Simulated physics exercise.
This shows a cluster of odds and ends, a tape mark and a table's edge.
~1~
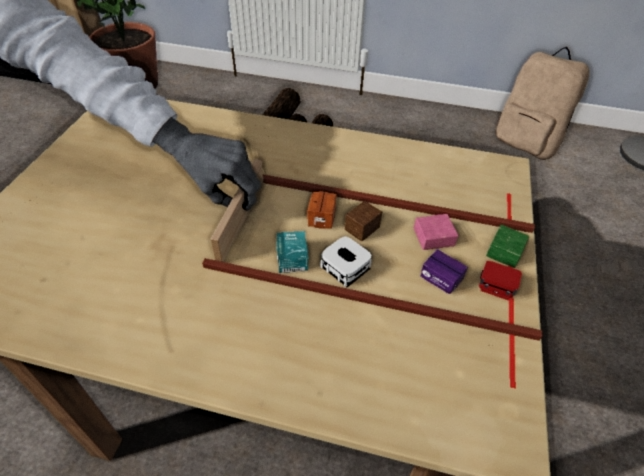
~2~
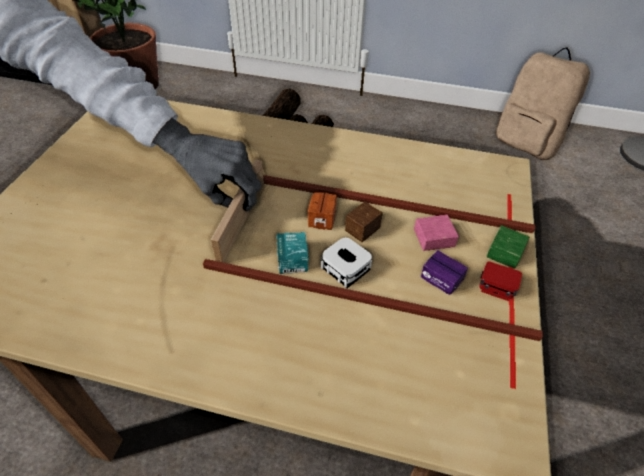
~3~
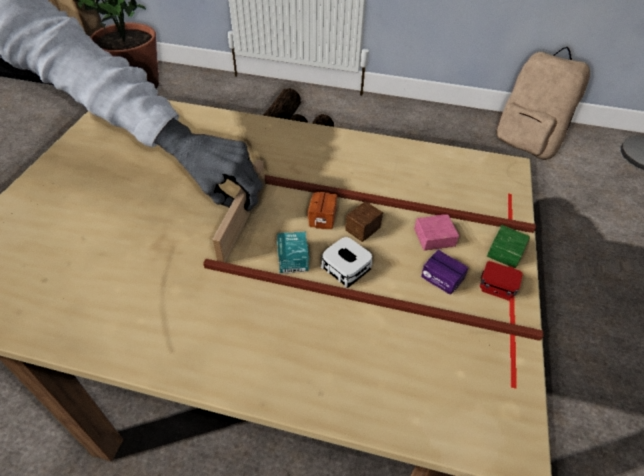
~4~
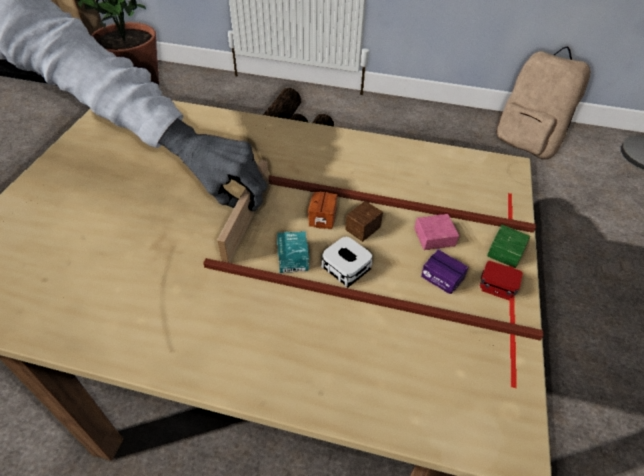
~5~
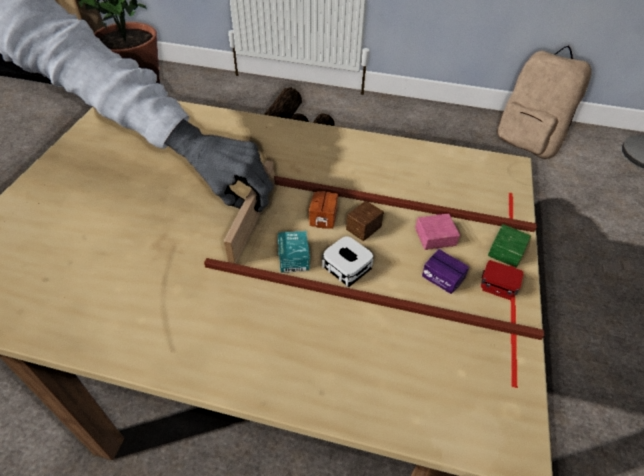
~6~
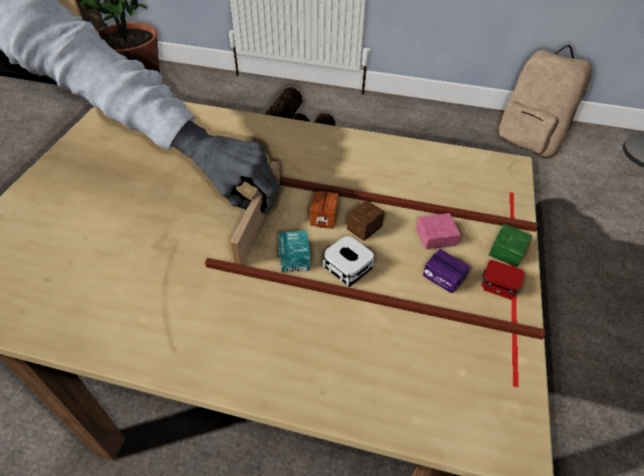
A gloved hand slides a wooden board slightly right toward eight small, colourful, still objects.
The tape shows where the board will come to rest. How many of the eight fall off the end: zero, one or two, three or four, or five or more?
The number that fall off is five or more.
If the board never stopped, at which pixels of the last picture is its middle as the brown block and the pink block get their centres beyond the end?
Its middle is around (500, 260) and around (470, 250).
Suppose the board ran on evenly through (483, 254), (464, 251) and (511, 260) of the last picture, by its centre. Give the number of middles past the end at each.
It would be 4, 3 and 6.
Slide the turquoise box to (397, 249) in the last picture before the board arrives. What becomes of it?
Then it stays on.
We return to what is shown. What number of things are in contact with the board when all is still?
It touches 2.
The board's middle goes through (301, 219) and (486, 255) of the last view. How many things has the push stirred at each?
1 and 8.
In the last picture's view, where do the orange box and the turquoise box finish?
About (531, 258), and the other about (534, 303).
Soon after, none off yet; green block at rest near (510, 245); red case at rest near (502, 280); purple box at rest near (446, 271).
Then, none off yet; green block moved about its own width near (532, 249); red case moved about its own width near (551, 289); purple box moved well along near (513, 281).
At rest, the number that fall off is five or more; fallen, white case, brown block, pink block, purple box, red case and green block.
